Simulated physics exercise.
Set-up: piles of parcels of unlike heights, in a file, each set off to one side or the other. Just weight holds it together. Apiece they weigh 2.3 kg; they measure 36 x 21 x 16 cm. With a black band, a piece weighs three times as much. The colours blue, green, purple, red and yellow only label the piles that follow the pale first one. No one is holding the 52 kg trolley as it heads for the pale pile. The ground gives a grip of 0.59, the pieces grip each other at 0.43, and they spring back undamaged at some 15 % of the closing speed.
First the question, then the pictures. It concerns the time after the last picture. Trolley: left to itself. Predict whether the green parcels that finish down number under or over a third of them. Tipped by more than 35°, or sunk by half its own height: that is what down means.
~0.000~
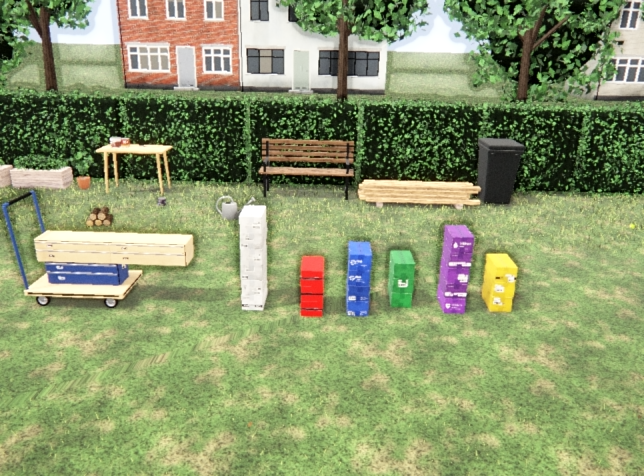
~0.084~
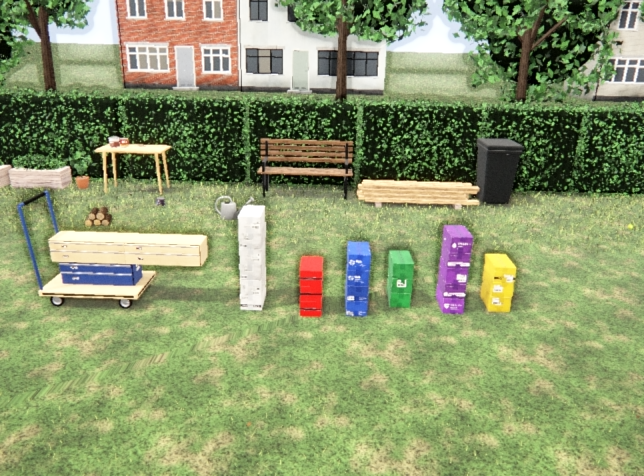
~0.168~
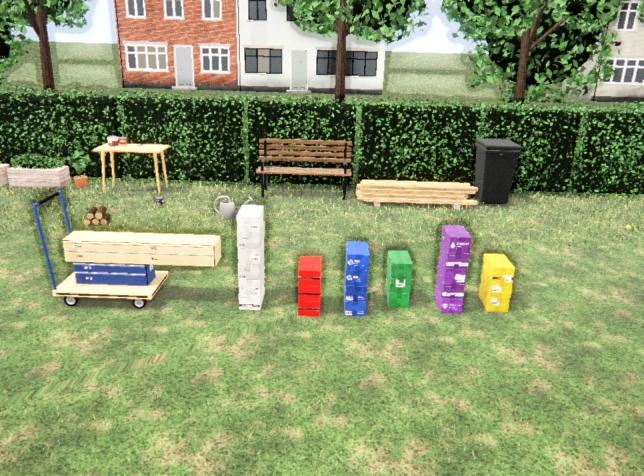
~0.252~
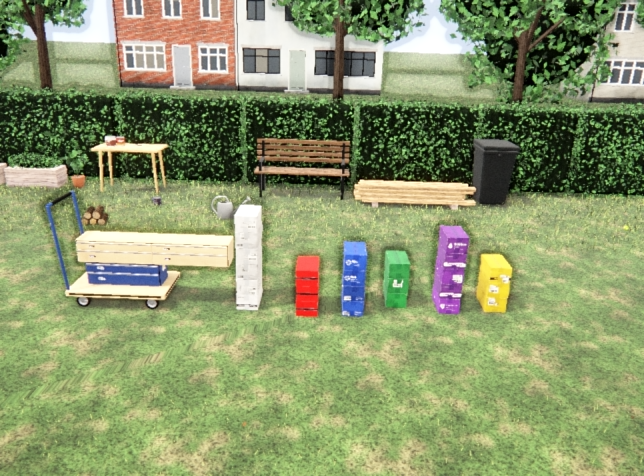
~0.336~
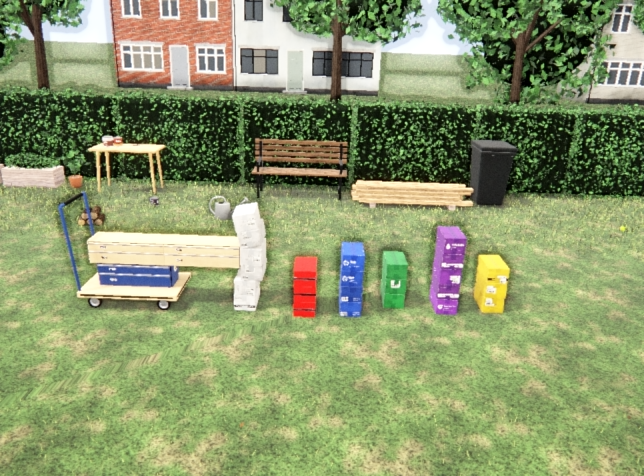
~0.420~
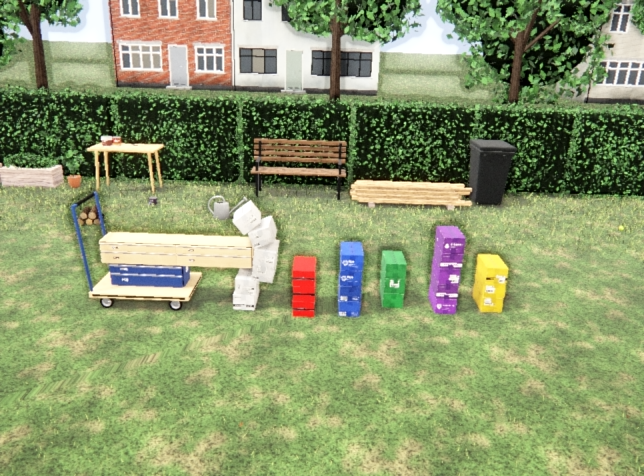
Prediction: Under a third.
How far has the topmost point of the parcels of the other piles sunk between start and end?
About 0 cm.
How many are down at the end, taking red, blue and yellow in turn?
For red the count is 1, for blue it's 3, and for yellow it's 0.
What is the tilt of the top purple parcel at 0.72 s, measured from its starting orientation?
I'd put it at roughly 0 degrees away from its starting angle.
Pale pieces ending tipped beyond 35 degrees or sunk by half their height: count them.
That makes 4 in all.
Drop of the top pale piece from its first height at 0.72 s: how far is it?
I'd put it at close to 10 cm below where it started.
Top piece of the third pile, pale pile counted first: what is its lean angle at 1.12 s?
The top piece is tilted around 20°.
Around 0.72 s, 4 of the pale pile down; none of the 3 green parcels down (0 of 18 in all colours); top green parcel unmoved; top red parcel tipped 11°.
Around 1.12 s, 4 of the pale pile down; none of the 3 green parcels down (1 of 18 in all colours); top green parcel displaced 39 mm; top blue parcel tipped 22°.
Finally (2.7 s), 4 of the pale pile down; none of the 3 green parcels down (4 of 18 in all colours); top green parcel tipped 30°; top blue parcel on its side. That is 0 per cent. Seen by the last camera, middles, top green parcel near (416, 267), top blue parcel near (440, 328).
